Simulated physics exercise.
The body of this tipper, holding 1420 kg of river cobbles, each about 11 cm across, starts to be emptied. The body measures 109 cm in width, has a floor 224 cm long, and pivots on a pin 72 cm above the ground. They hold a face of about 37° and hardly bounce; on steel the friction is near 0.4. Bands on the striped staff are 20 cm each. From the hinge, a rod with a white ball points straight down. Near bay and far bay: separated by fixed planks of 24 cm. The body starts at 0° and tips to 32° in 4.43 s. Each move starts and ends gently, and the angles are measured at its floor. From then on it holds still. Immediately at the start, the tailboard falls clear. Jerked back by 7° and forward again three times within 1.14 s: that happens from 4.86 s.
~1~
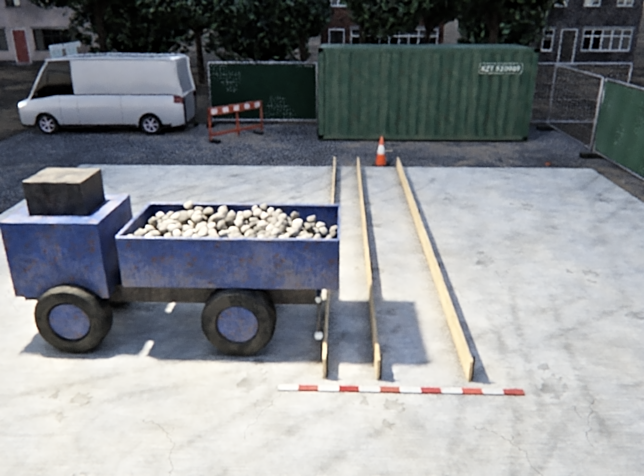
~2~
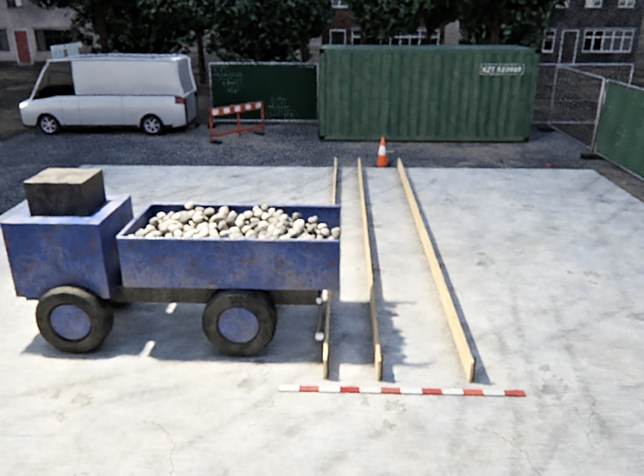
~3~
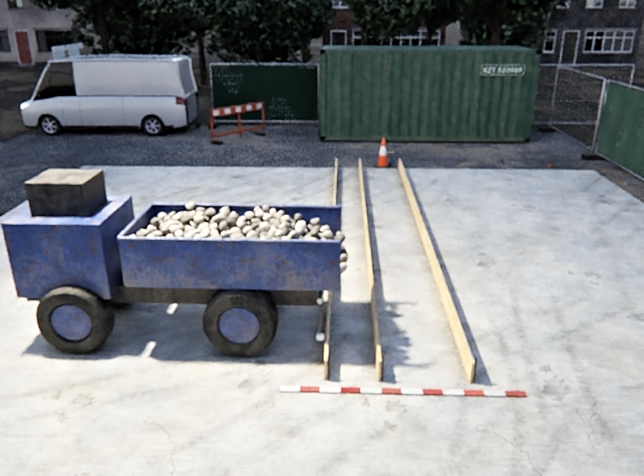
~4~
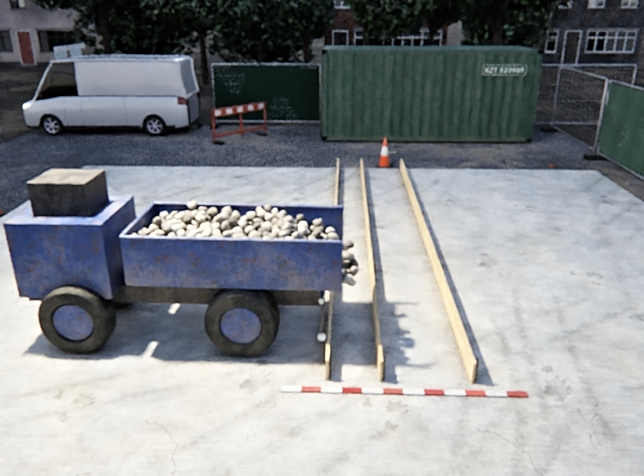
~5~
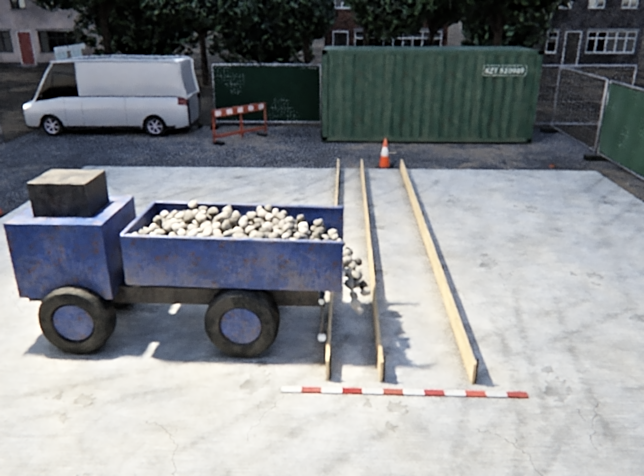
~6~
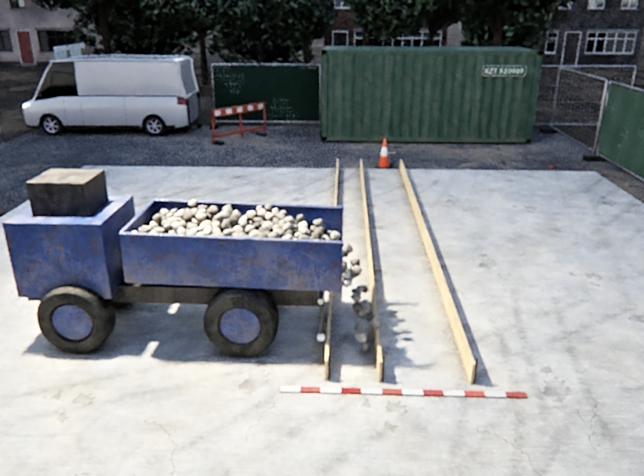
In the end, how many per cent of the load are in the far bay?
Roughly 65 per cent ends up in the far bay.
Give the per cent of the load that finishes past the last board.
I'd put it near 0 per cent.
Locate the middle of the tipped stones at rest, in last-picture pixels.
(394, 322).
A little later the floor is at 27°; 60 % in the body, 28 % in the near bay, 13 % in the far bay; the foremost stones are at (439, 332).
Then the floor is at 32°; 11 % in the body, 35 % in the near bay, 54 % in the far bay; the foremost stones are at (454, 328).
Later still the floor is at 32°; 0 % in the body, 34 % in the near bay, 65 % in the far bay, 1 % past the last board; the foremost stones are at (488, 324).
In the end the floor is at 32°; 0 % in the body, 34 % in the near bay, 65 % in the far bay, 1 % past the last board; the foremost stones are at (488, 324).
